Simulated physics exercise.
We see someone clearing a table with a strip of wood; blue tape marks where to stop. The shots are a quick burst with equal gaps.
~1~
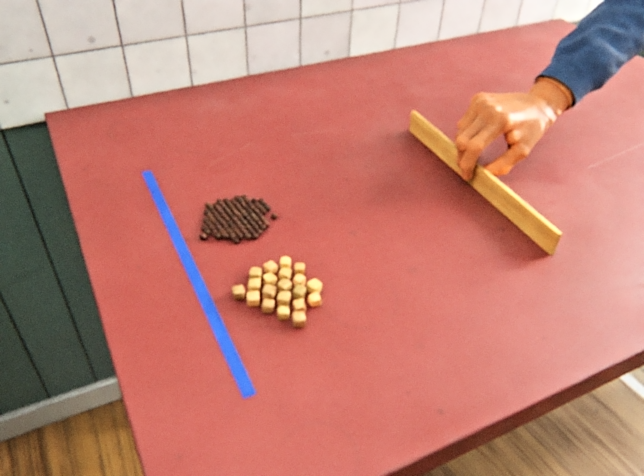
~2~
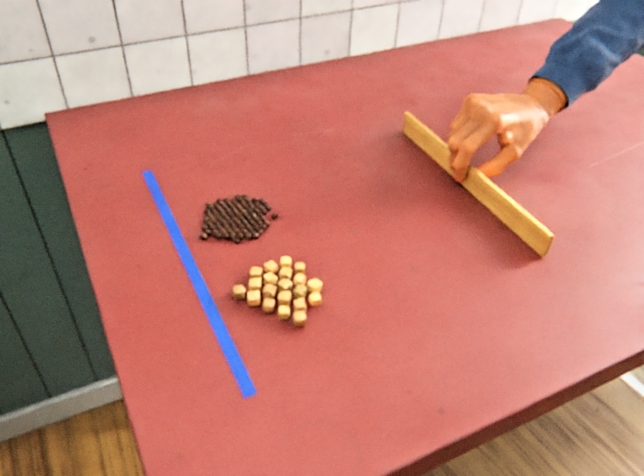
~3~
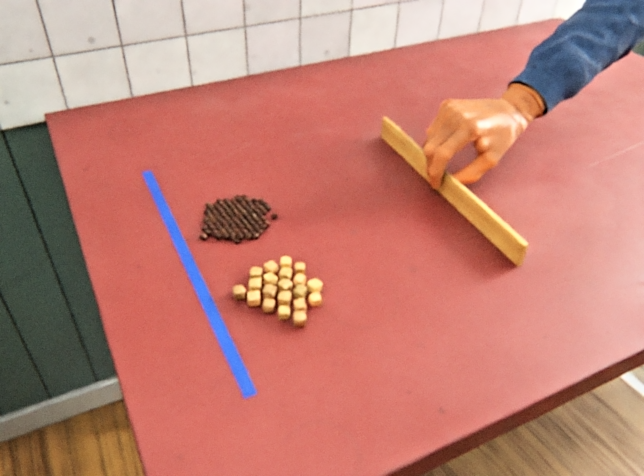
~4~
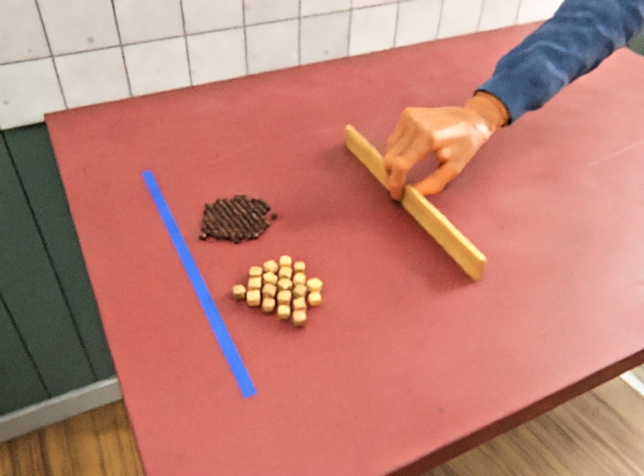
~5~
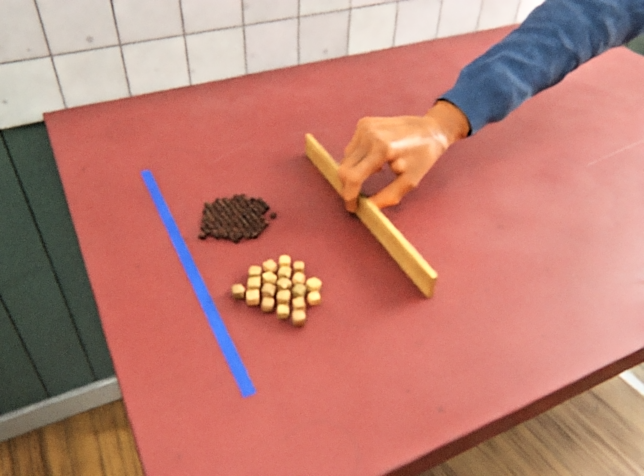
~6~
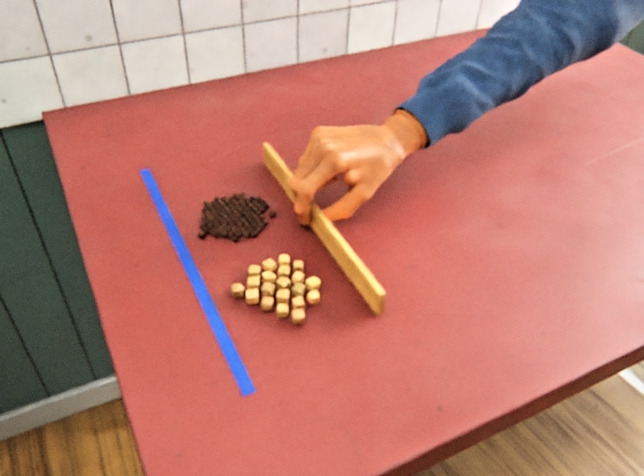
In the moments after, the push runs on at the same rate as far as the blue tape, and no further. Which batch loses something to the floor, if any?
Here the nearer batch partly drops off, and the farther batch partly drops off.
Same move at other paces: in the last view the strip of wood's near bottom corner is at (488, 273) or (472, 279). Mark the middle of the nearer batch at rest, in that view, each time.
Around (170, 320) in the first try, (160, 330) in the second.
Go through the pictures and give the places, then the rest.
In the first frame, strip of wood at (545, 233), at rest; blue tape at (150, 179), about a palm's width from the edge; edge at (94, 296); nearer batch at (284, 287), a few small wooden cubes; farther batch at (238, 216), many allspice berries.
In the second frame, strip of wood at (537, 235); farther batch at (239, 216).
In the third frame, strip of wood at (512, 244); nearer batch at (285, 286).
In the fourth frame, strip of wood at (470, 258); farther batch at (238, 216).
In the fifth frame, strip of wood at (422, 274); nearer batch at (284, 285).
In the sixth frame, strip of wood at (372, 291); blue tape at (148, 178); edge at (93, 295); nearer batch at (283, 284); farther batch at (237, 214).
Then, 0.09 s after the last picture, strip of wood still moving, near (237, 229); nearer batch all on the table, its front near (208, 307); farther batch all on the table, its front near (164, 206).
Then, 0.20 s after the last picture, strip of wood stopped at the blue tape; nearer batch all on the table, its front near (108, 354); farther batch all on the table, its front near (79, 206).
Then, 0.48 s after the last picture, strip of wood stopped at the blue tape; nearer batch all over the edge; farther batch all over the edge.
At rest, strip of wood stopped at the blue tape; nearer batch all over the edge; farther batch all over the edge.
